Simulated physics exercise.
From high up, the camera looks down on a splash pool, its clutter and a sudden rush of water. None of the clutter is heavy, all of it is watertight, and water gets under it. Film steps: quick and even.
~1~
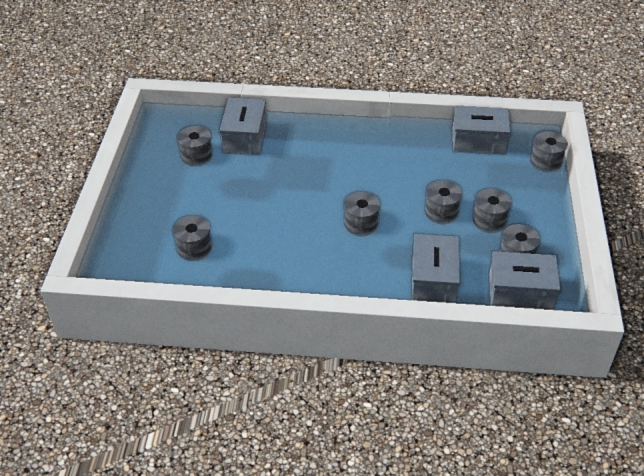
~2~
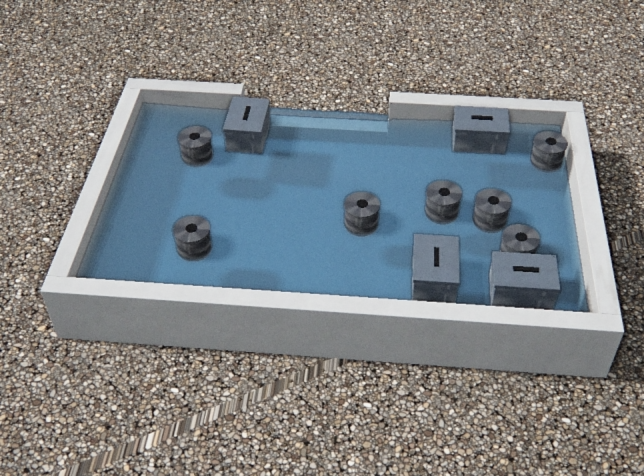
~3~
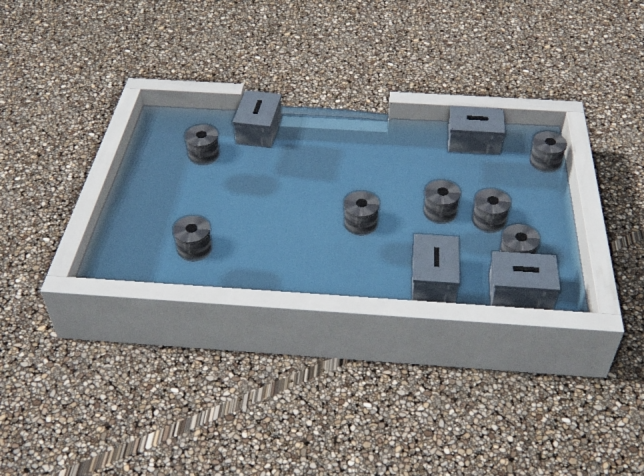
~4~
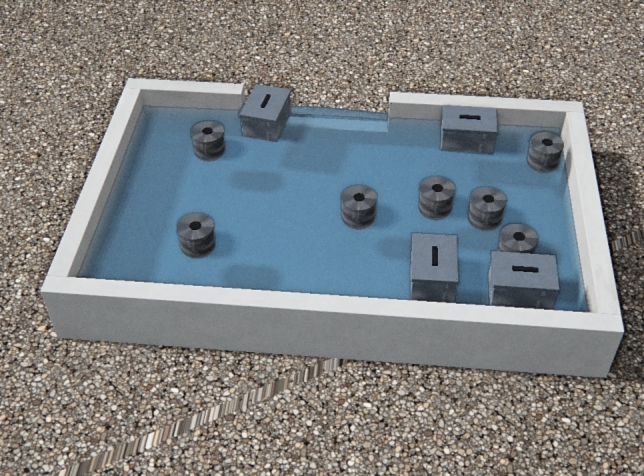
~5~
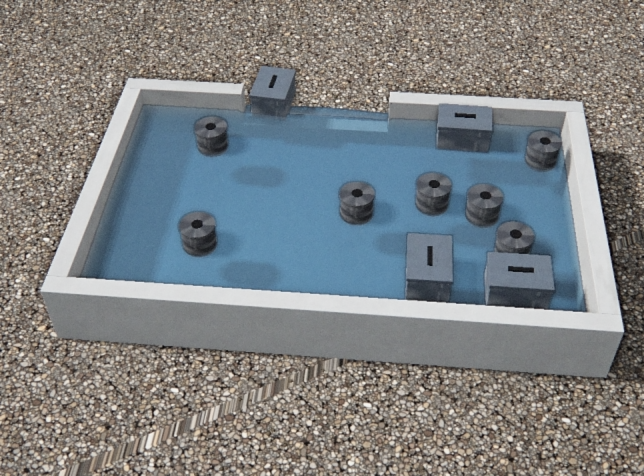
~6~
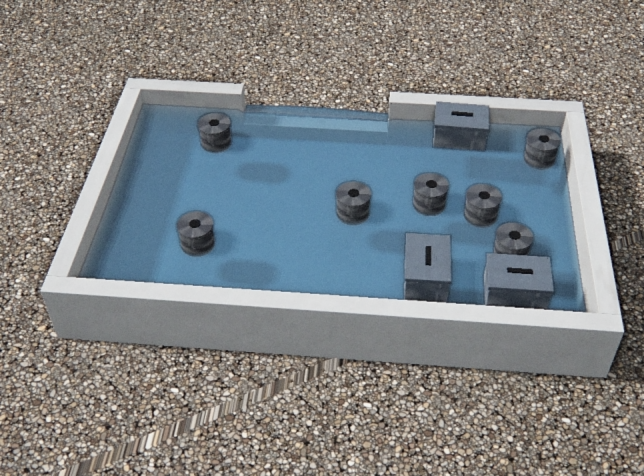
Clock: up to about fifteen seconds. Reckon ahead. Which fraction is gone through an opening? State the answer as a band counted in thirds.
Answer: Not even a third.
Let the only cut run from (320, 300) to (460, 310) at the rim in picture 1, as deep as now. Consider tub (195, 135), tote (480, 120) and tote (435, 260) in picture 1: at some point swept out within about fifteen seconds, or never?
In the order given: Retained, retained, flushed out.
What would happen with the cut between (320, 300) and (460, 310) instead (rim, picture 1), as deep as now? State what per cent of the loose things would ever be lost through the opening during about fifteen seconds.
I'd say some 20 in a hundred.
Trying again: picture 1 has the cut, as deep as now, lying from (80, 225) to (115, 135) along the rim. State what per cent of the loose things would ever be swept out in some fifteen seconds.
That comes to 30 per cent of the things.
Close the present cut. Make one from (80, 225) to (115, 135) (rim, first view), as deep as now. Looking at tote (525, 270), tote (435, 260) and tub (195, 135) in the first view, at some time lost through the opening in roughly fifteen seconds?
Ordered result: Retained / retained / exited.
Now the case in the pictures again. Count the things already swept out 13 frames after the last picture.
1 in all.
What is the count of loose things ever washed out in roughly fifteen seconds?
2.
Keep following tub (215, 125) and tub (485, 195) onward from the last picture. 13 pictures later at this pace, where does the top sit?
My guess is close to (275, 122), then close to (458, 188).
A moment on, 1 of 11 are out; 10 afloat.
Next, 1 of 11 are out; 10 afloat.
Later, 2 of 11 are out; 9 afloat.
In the end, 2 of 11 are out; 9 afloat.
